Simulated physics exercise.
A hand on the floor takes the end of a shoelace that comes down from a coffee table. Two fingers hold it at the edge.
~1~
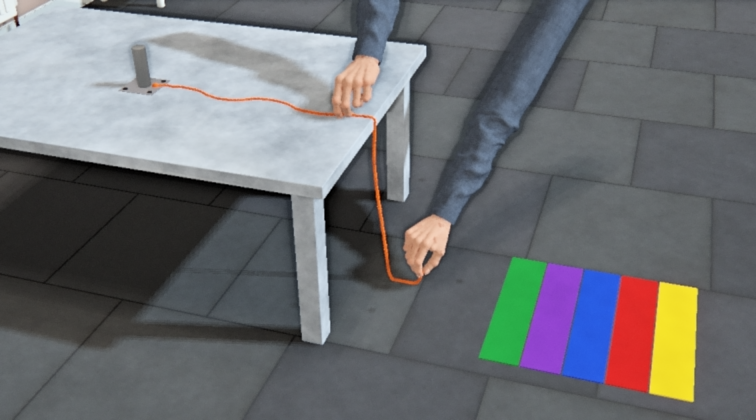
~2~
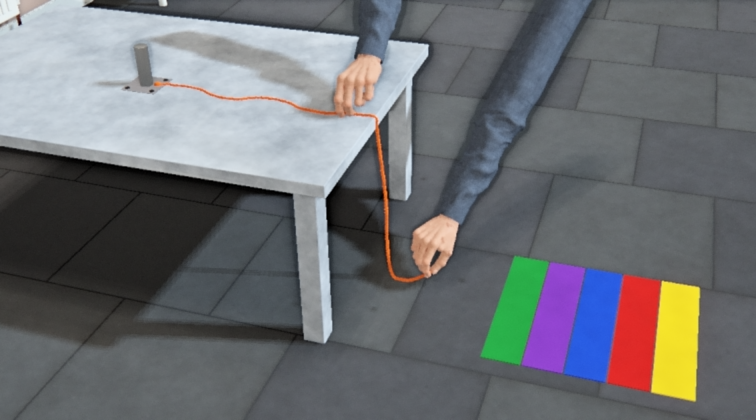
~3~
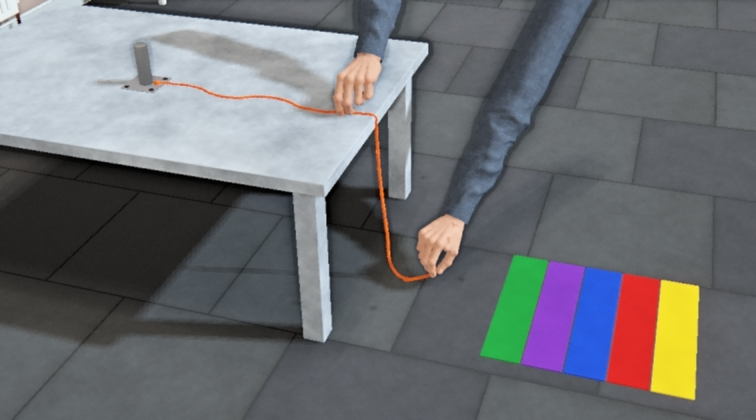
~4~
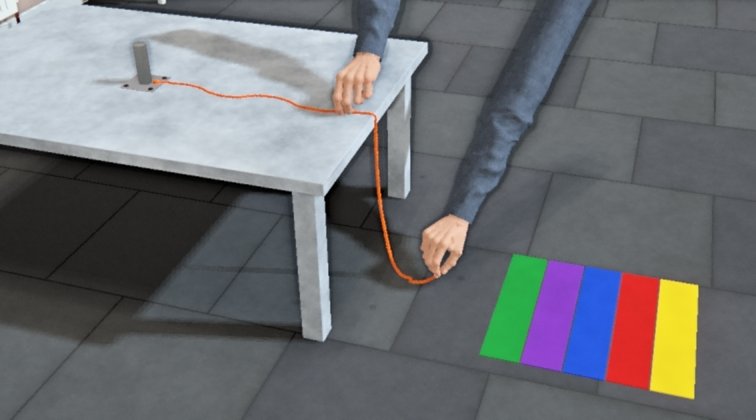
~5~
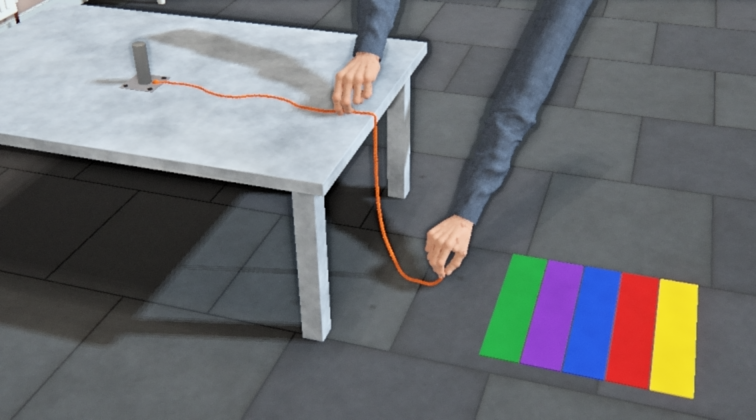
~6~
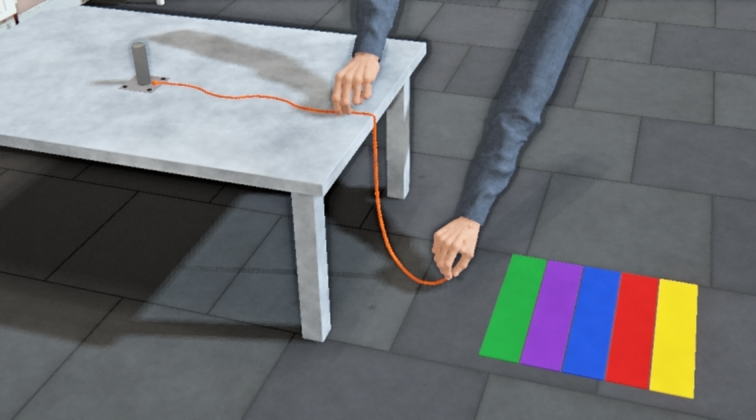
A hand near the floor slowly draws the orange cord's end slightly to the right.
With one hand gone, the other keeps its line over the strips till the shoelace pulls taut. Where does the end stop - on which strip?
On the purple strip.
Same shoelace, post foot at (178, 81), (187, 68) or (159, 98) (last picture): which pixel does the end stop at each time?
(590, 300), (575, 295) and (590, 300), roughly.
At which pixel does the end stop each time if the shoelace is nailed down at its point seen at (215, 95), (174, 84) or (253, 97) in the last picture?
About (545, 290), (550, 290) and (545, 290).
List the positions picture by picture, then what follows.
The first picture shows end (422, 272); green (504, 341); purple (545, 349); blue (586, 358); red (629, 366); yellow (672, 375).
The second picture shows end (430, 272); shoelace through (188, 87) (248, 99) (316, 112) (377, 134) (386, 201) (390, 266).
The third picture shows end (436, 272).
The fourth picture shows end (440, 272); shoelace through (187, 85) (247, 97) (315, 110) (375, 132) (380, 199) (394, 264).
The fifth picture shows end (444, 273).
The sixth picture shows end (451, 275); shoelace through (186, 86) (246, 97) (314, 110) (374, 133) (378, 199) (399, 263).
Soon after, end near (481, 280); short of the strips.
After that, end near (526, 288); over green.
At the stop, end near (552, 293); over purple. It gets as far as the purple strip.
